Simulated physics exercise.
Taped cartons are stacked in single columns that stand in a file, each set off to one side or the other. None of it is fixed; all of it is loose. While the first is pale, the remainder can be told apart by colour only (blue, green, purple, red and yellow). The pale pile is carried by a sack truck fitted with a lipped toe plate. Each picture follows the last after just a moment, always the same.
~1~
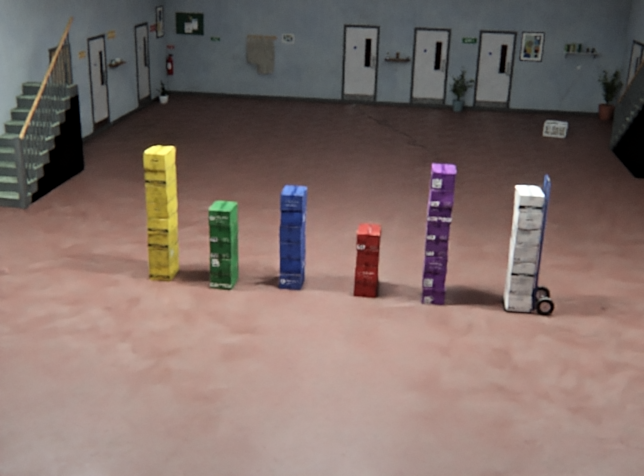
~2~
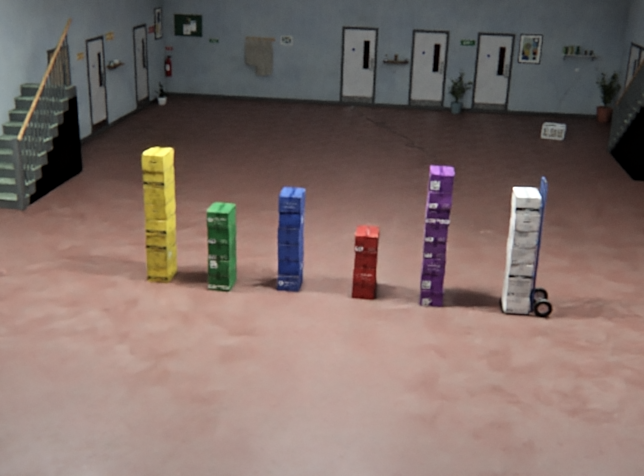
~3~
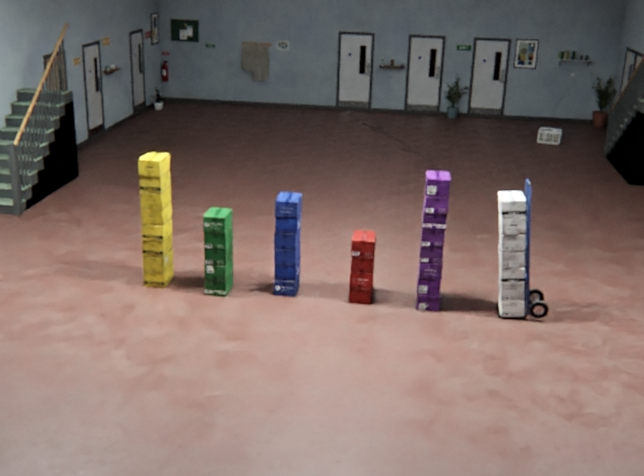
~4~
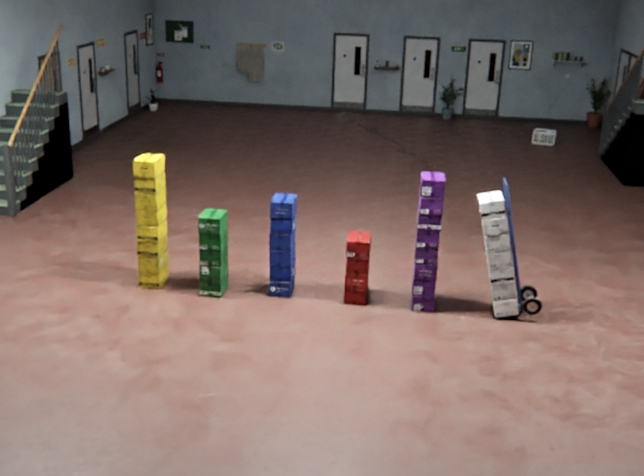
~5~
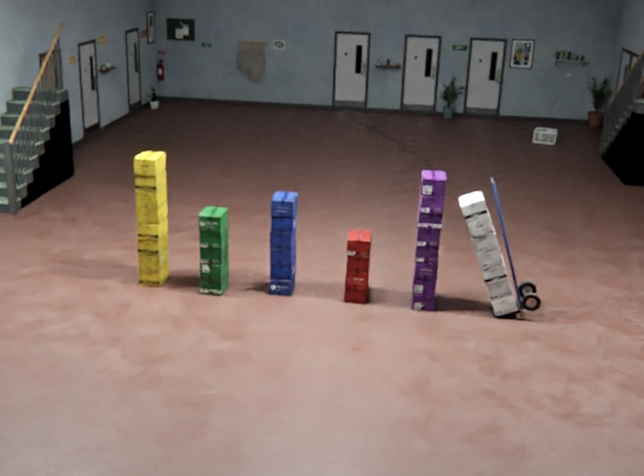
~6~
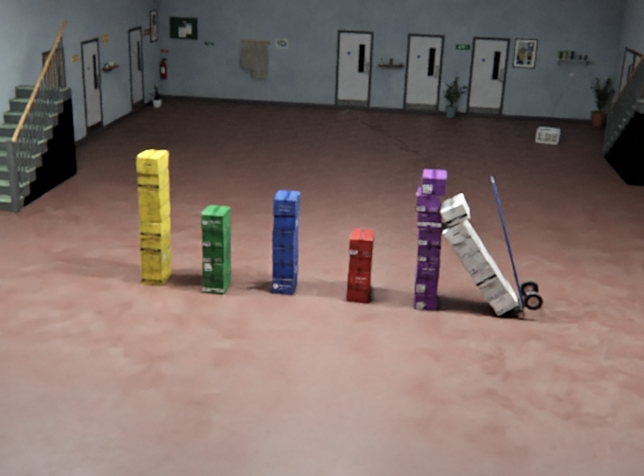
A blue hand truck carrying a column of white cartons rocks to the left, and the white column leans off it toward the neighbouring purple stack, meeting its upper part and slightly shifting the purple cartons there.
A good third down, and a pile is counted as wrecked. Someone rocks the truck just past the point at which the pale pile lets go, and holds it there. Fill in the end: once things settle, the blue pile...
Once things settle, the blue pile has gone over.
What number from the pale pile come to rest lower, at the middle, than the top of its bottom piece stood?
Altogether it is 4.
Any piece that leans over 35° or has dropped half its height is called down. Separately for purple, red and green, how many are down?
Tally - purple: 7; red: 3; green: 4.
Soon, 7 of the pale pile down; none of the 6 blue cartons down (0 of 31 in all colours); top blue carton unmoved; top purple carton tipped a little.
A while on, 7 of the pale pile down; none of the 6 blue cartons down (7 of 31 in all colours); top blue carton displaced a little; top purple carton tipped clearly, some five heights lower.
Towards the end, 7 of the pale pile down; 5 of the 6 blue cartons down (19 of 31 in all colours); top blue carton on its side; top green carton tipped well over, half its height lower.
Finally, 7 of the pale pile down; 5 of the 6 blue cartons down (19 of 31 in all colours); top blue carton upside down; top green carton on its side. Seen by the last camera, middles, top blue carton near (157, 255), top green carton near (108, 290).
